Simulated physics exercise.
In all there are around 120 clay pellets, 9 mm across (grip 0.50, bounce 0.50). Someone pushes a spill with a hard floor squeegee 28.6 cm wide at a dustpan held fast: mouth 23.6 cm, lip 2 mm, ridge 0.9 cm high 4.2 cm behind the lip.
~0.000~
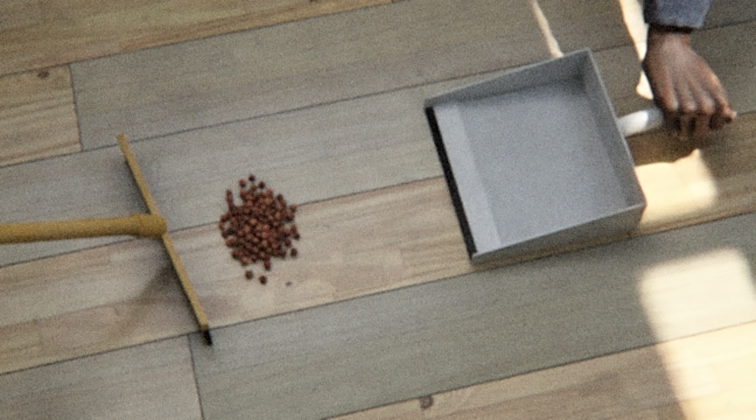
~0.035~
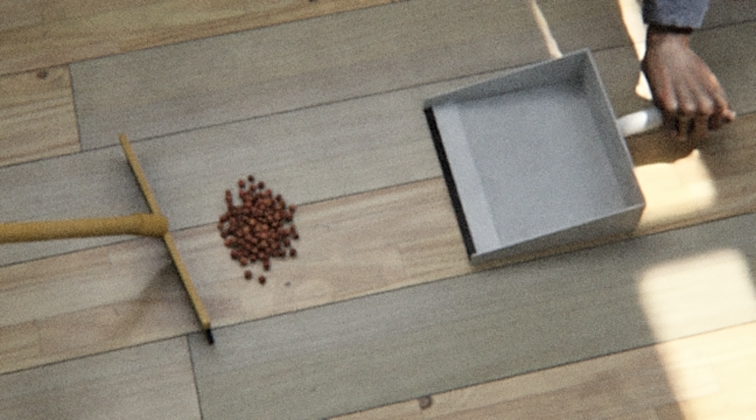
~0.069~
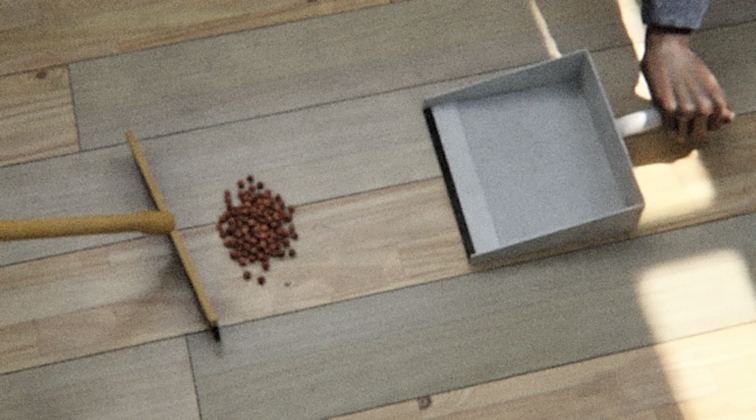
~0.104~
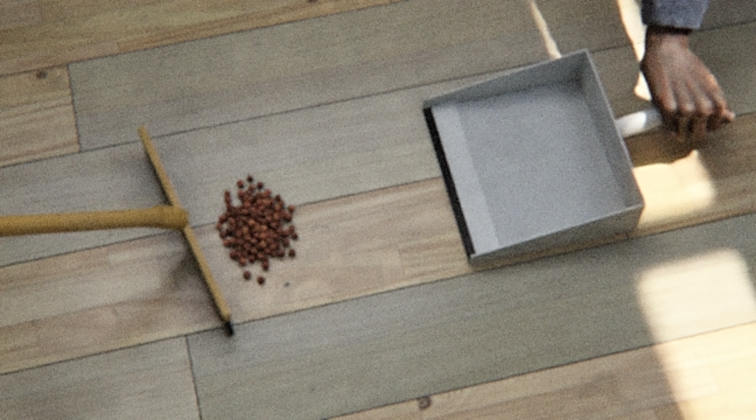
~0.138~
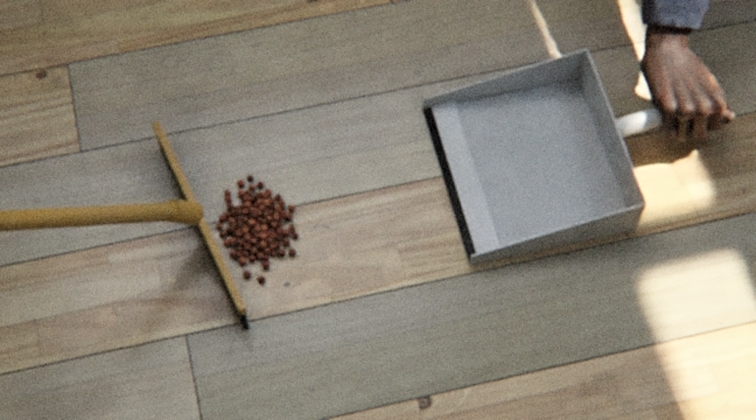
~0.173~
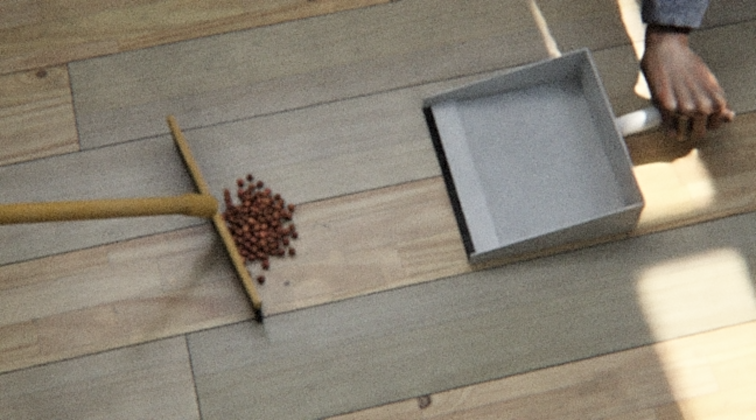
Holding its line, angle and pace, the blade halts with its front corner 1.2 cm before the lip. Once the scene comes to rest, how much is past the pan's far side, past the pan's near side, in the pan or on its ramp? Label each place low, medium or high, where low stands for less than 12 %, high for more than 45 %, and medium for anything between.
Far side: Low. Near side: Low. Pan: Medium.
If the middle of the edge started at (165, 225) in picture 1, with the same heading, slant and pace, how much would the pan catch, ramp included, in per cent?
The pan and its ramp would take some 25 per cent.
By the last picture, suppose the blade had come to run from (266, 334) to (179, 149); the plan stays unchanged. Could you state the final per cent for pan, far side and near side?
Final per cent - pan 0, far 0, near 5.
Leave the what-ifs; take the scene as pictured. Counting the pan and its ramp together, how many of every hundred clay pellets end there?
I'd say around 15 percent.
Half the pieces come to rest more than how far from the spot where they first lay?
That distance is around 24 cm.
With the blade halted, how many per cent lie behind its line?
Estimate: Near 0 %.
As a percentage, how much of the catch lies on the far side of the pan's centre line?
Something like 80 in a hundred.
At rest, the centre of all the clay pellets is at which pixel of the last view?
I'd put it at about (430, 156).
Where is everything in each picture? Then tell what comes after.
In the first frame, blade from (205, 325) to (122, 141), moved 0.0 cm, 0 of the pieces shifted so far; middle of the pieces at (258, 225); pan at (542, 164).
In the second frame, blade from (206, 324) to (124, 141), moved 0.3 cm, 0 of the pieces shifted so far; middle of the pieces at (257, 226).
In the third frame, blade from (213, 322) to (131, 138), moved 1.3 cm, 0 of the pieces shifted so far; middle of the pieces at (256, 226).
In the fourth frame, blade from (227, 316) to (143, 134), moved 3.0 cm, 0 of the pieces shifted so far; middle of the pieces at (256, 226).
In the fifth frame, blade from (242, 310) to (158, 129), moved 4.9 cm, 0 of the pieces shifted so far; middle of the pieces at (257, 226).
In the sixth frame, blade from (257, 303) to (172, 123), moved 6.9 cm, 1 of the pieces shifted so far; middle of the pieces at (256, 225); pan at (540, 164). Its pace works out near 0.56 m/s, heading 10 degrees away from the viewer's side.
After 0.41 s, middle of the blade 17 cm from the lip; 0 % over the lip, far side 0 %, near side 0 %.
After 0.56 s, middle of the blade 9 cm from the lip; 0 % over the lip, far side 5 %, near side 0 %.
After 0.84 s, middle of the blade 4 cm from the lip; 20 % over the lip, far side 10 %, near side 0 %.
In the end, at 1.1 s, far side 10 %, near side 0 %, pan 15 %, in front of the lip or behind the blade 75 %.
